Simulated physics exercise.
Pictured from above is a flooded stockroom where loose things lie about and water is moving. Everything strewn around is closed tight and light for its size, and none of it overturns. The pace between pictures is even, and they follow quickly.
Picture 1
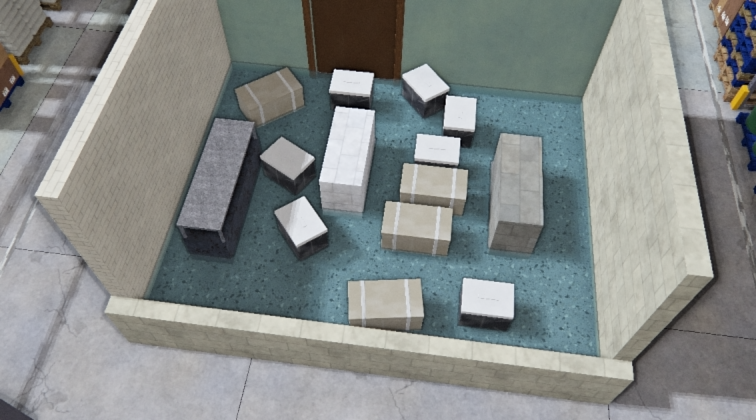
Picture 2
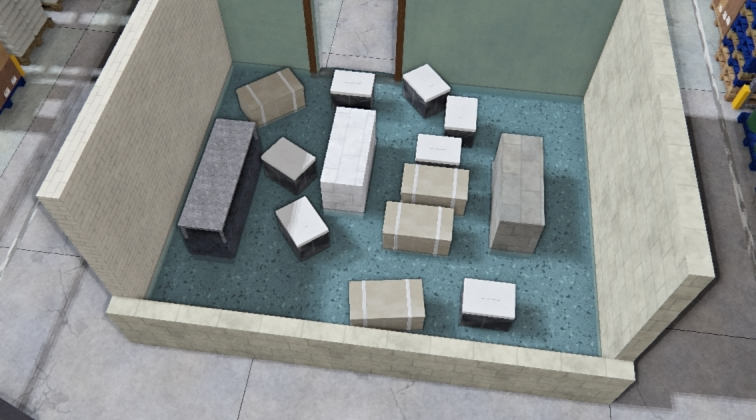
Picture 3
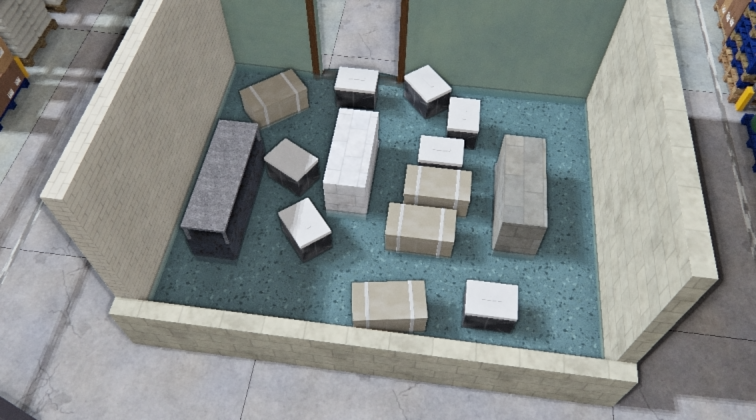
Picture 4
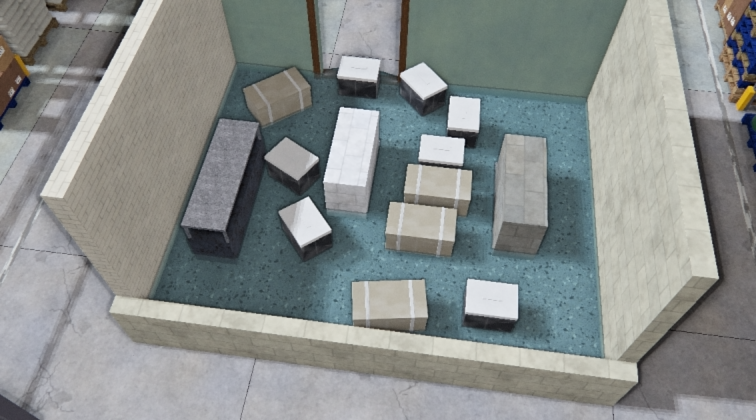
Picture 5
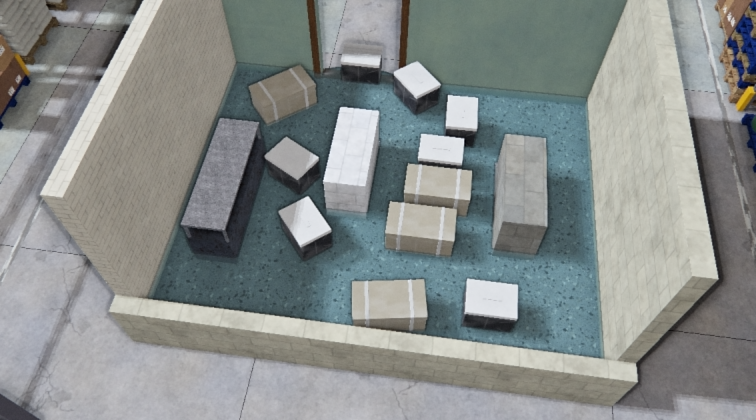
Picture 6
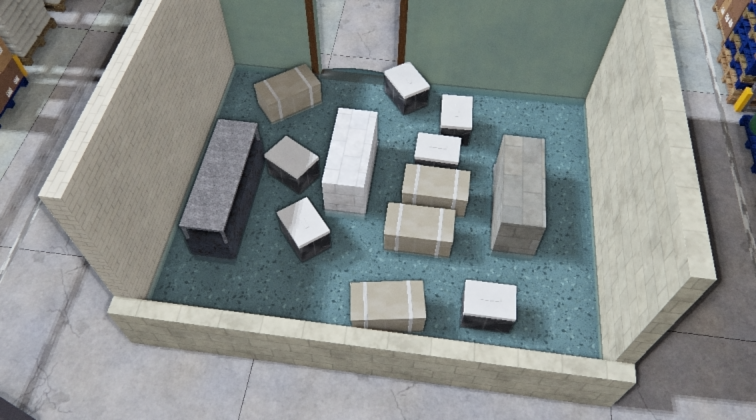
At the start, boxes and blocks sit scattered in a flooded, walled room with its brown door shut. The doorway opens, and the pale-topped box nearest it drifts through and out of sight. Meanwhile, the tan trunk at back left edges right and the white-topped chests at back right shift left.
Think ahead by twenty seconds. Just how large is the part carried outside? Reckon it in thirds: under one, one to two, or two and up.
Two and up, in thirds.
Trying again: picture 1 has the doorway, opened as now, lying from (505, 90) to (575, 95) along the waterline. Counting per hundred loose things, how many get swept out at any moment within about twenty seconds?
Share reached: 50 %.
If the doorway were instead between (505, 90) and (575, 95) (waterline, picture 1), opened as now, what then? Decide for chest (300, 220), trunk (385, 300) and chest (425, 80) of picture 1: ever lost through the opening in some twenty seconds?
Taking them one after another, held back, then held back, then flushed away.
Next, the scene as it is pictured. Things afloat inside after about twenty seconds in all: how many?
Exactly 3 of them.
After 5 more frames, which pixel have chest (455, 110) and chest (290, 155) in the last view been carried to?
Look around pixels (433, 97) and (295, 130).
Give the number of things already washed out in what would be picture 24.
The number works out to 4.
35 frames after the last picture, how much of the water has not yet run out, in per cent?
It comes to about 62 parts in a hundred.
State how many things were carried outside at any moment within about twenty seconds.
The total is 8.
A moment on, 2 of 11 are out; 9 afloat.
Next, 4 of 11 are out; 7 afloat.
Later, 8 of 11 are out; 3 afloat.
In the end, 8 of 11 are out; 3 afloat.
